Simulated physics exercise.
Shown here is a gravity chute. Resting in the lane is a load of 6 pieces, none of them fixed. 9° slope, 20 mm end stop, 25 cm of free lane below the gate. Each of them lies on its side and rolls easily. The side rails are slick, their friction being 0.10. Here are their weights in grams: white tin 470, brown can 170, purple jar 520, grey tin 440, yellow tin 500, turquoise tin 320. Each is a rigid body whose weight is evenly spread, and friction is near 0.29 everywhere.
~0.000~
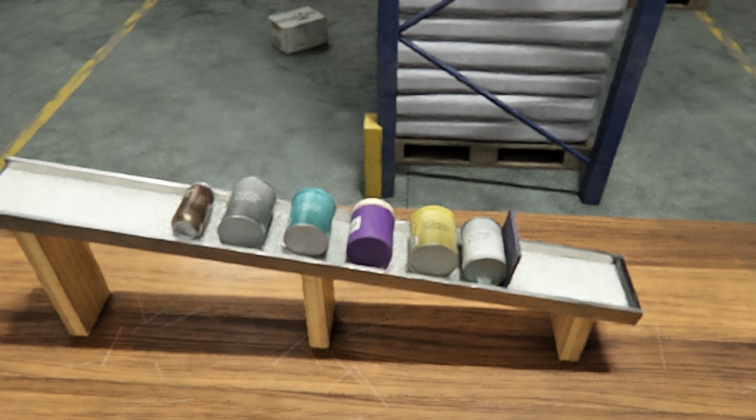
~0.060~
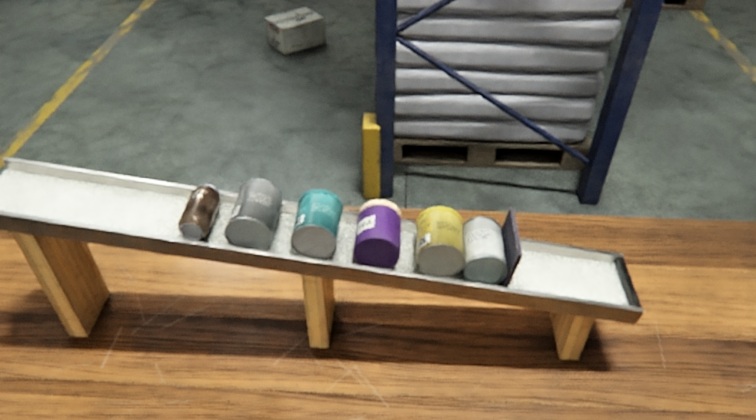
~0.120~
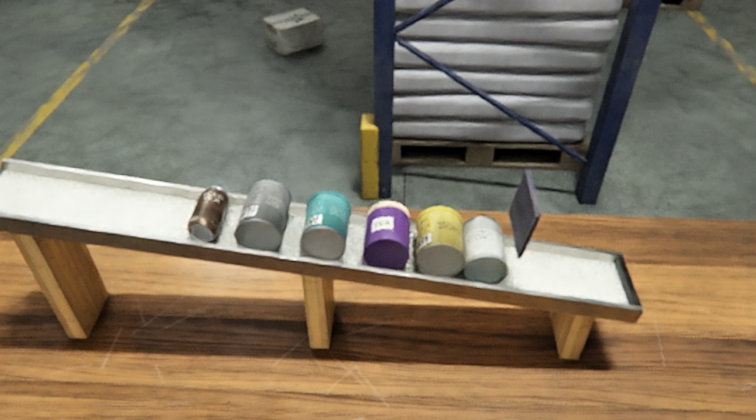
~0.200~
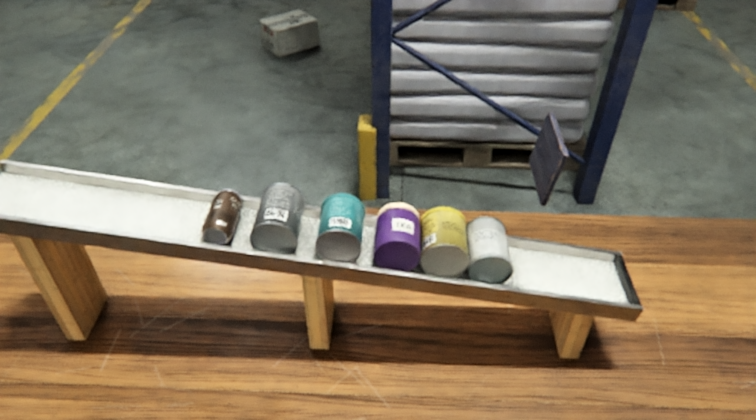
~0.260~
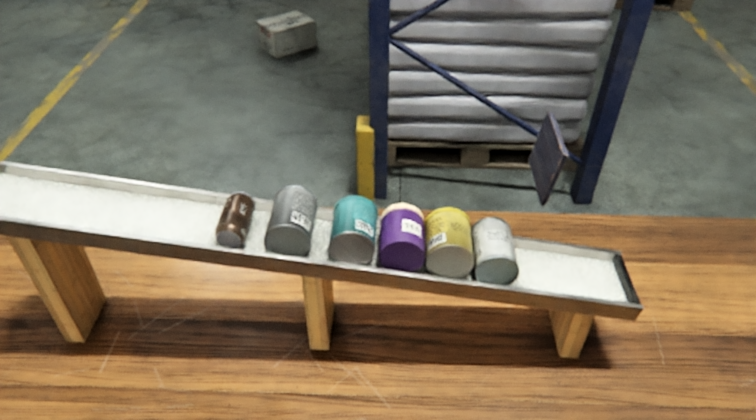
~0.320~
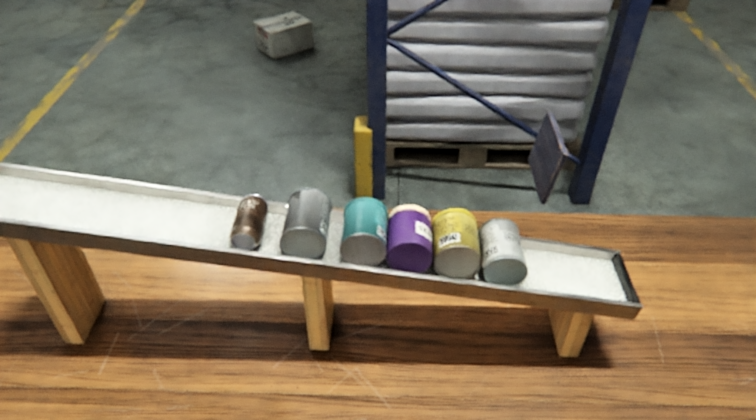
On a sloping chute in a warehouse, six cans and jars lying on their sides rolled slowly down to the right, bunching closer together, as a dark gate lifted up out of their way.
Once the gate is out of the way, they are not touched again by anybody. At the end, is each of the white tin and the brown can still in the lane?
One by one: White tin: Out; brown can: In.
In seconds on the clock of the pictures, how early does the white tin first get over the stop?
Near 0.9 s.
Around 0.72 s, leader 2 cm from the stop; brown can near (369, 239); white tin near (601, 266).
Around 1.22 s, white tin now over the stop; brown can near (458, 251).
Finally (2.3 s), over the stop, white tin and yellow tin; the other 4 in the lane. In the last view, brown can near (490, 255).
